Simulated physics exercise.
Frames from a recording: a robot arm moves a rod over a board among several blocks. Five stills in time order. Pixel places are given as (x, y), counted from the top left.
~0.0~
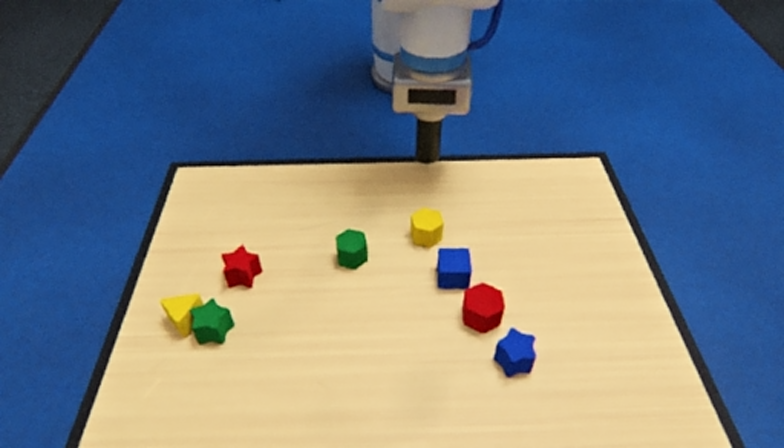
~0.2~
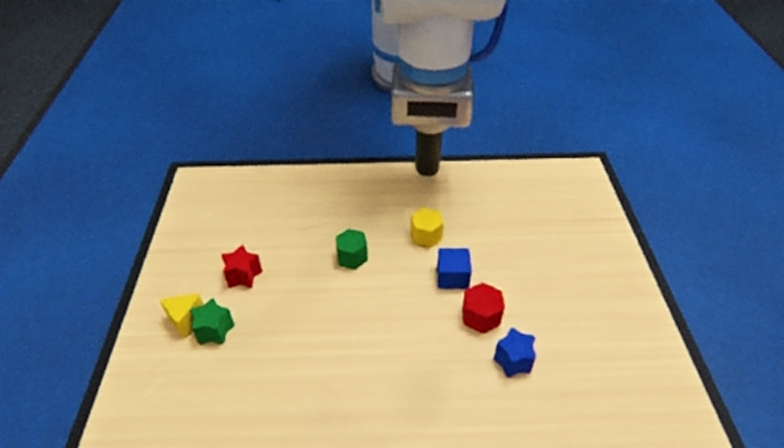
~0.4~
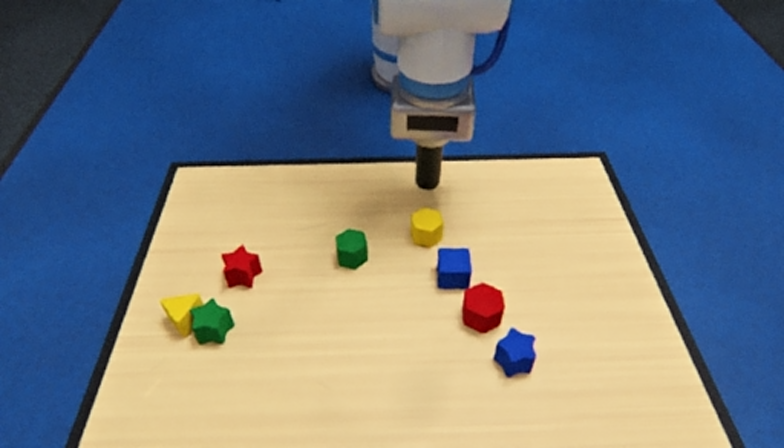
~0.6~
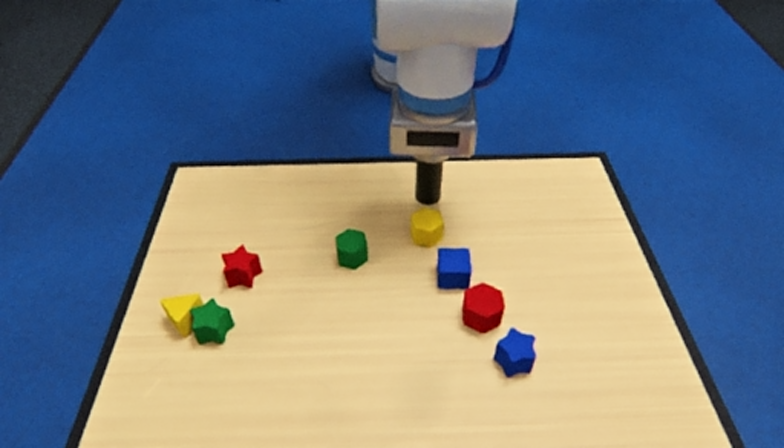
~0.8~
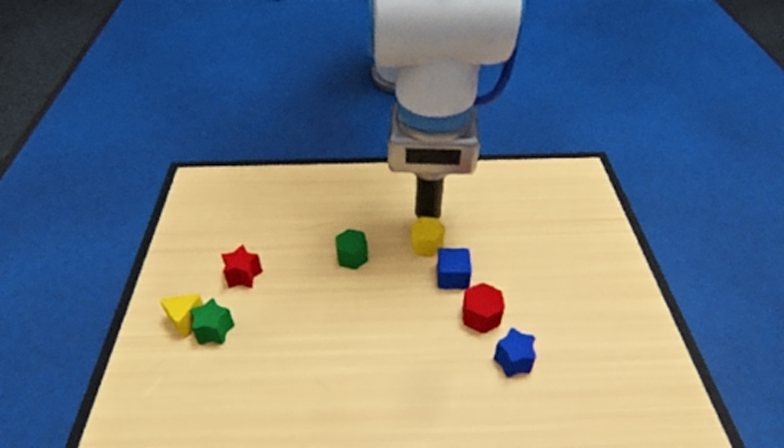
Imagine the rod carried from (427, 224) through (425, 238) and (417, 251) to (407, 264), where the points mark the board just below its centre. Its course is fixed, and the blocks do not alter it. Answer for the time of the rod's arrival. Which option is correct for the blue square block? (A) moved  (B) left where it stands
Choice A: Moved.
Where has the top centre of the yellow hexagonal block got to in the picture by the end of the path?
Its top centre is at about (421, 269).
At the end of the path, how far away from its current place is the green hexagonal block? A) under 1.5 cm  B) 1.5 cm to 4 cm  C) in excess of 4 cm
The correct letter is A.
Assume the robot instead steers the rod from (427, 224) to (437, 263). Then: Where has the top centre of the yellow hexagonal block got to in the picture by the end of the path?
It is going to be at (423, 265).
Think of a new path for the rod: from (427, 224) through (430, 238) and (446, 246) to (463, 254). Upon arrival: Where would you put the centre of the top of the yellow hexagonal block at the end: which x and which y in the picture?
I'd say the yellow hexagonal block ends with its top centre at (429, 246).
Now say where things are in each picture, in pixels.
In the first picture, rod tip at (427, 158); block tops, green hexagonal block at (351, 240); yellow hexagonal block at (427, 219); blue square block at (455, 260).
In the second picture, rod at (427, 170); blocks unchanged.
In the third picture, rod at (428, 183); blocks unchanged.
In the fourth picture, rod at (428, 198); blocks unchanged.
In the fifth picture, rod at (428, 214); green hexagonal block at (351, 240); yellow hexagonal block at (428, 228); blue square block at (455, 260).
On the path given first. Halfway along, rod at (422, 235); yellow hexagonal block at (425, 250); blue square block at (458, 265), turned 25° anticlockwise.
At the end, rod at (407, 255); green hexagonal block in place; yellow hexagonal block at (421, 269), turned 45° anticlockwise; blue square block at (460, 267), turned 35° anticlockwise.
